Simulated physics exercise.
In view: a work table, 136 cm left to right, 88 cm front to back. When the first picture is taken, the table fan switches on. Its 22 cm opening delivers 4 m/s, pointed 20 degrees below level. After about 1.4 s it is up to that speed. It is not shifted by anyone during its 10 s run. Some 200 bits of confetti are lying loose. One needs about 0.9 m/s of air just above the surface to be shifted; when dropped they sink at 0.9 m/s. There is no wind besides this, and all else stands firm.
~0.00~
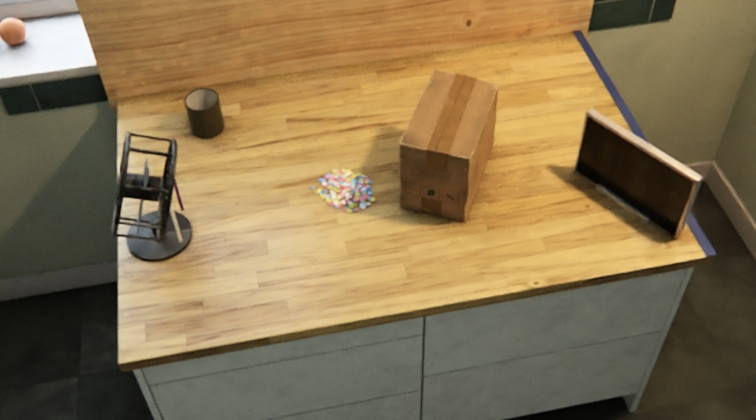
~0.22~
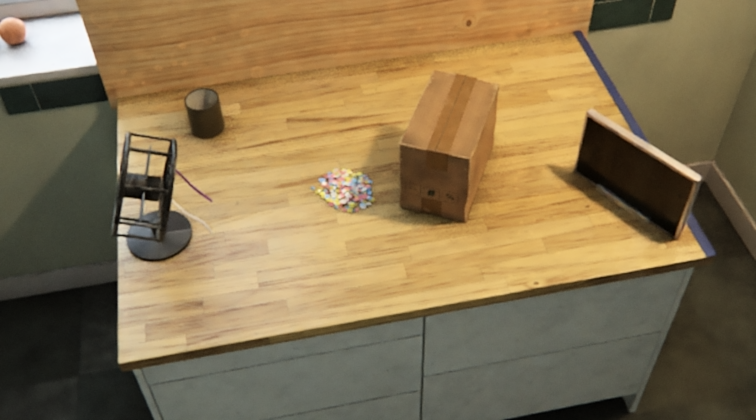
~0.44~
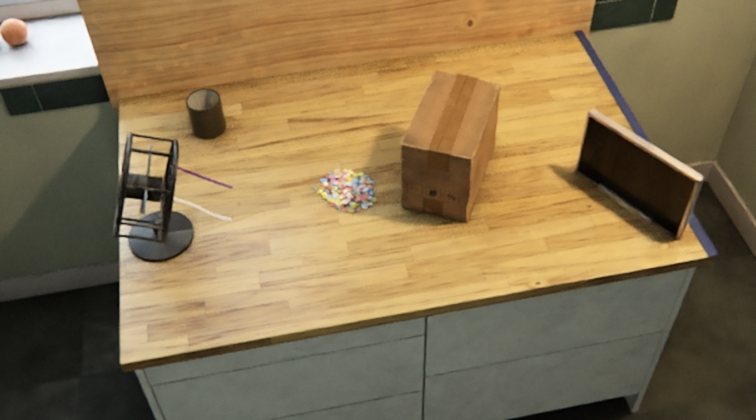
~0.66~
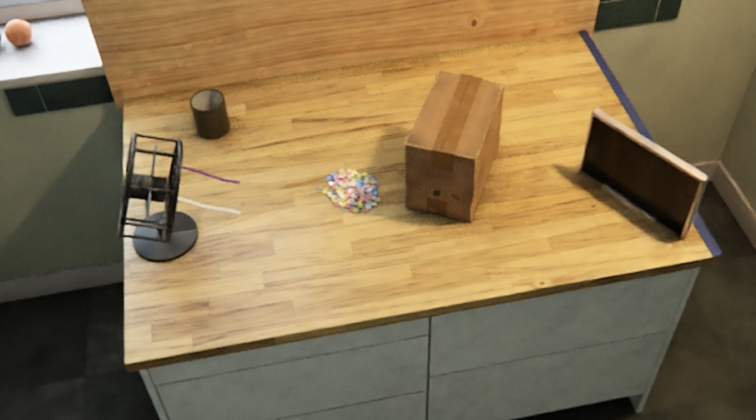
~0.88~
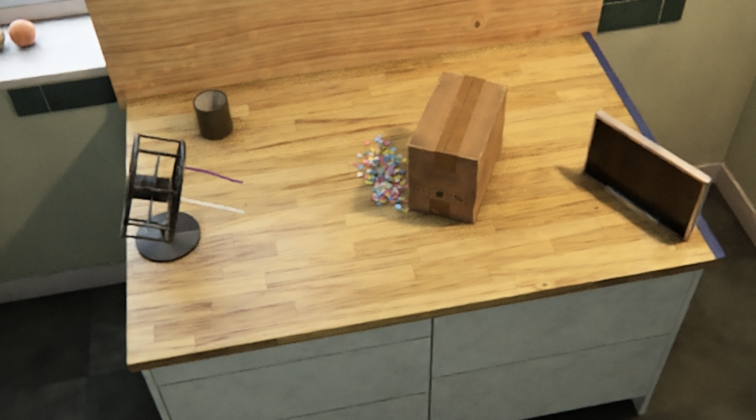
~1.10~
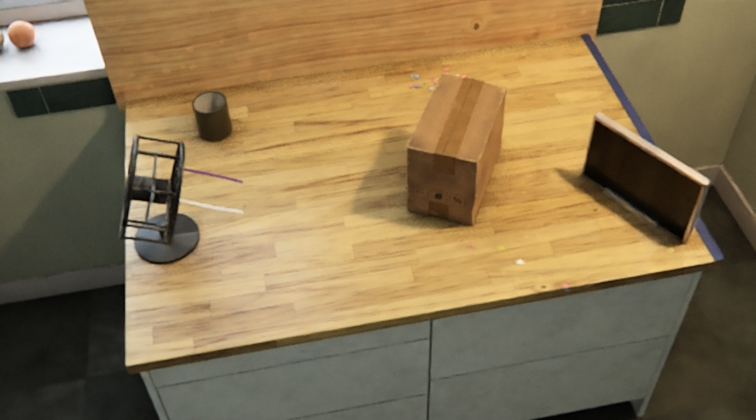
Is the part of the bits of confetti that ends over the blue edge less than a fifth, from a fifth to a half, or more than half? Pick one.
It is more than half.
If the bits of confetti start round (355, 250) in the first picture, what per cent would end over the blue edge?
Expected share: Near 0 %.
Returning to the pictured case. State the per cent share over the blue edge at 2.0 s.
About 90 %.
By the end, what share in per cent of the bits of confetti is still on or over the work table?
About 10 % of them are still there at the end.
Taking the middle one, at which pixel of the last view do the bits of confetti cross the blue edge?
About (599, 51).
After 2.0 s the count stands so, 87 % are over the blue edge.
After 3.2 s the count stands so, 88 % are over the blue edge.
After 5.5 s the count stands so, 88 % are over the blue edge.
After 10.0 s, at the end, 88 % are over the blue edge.
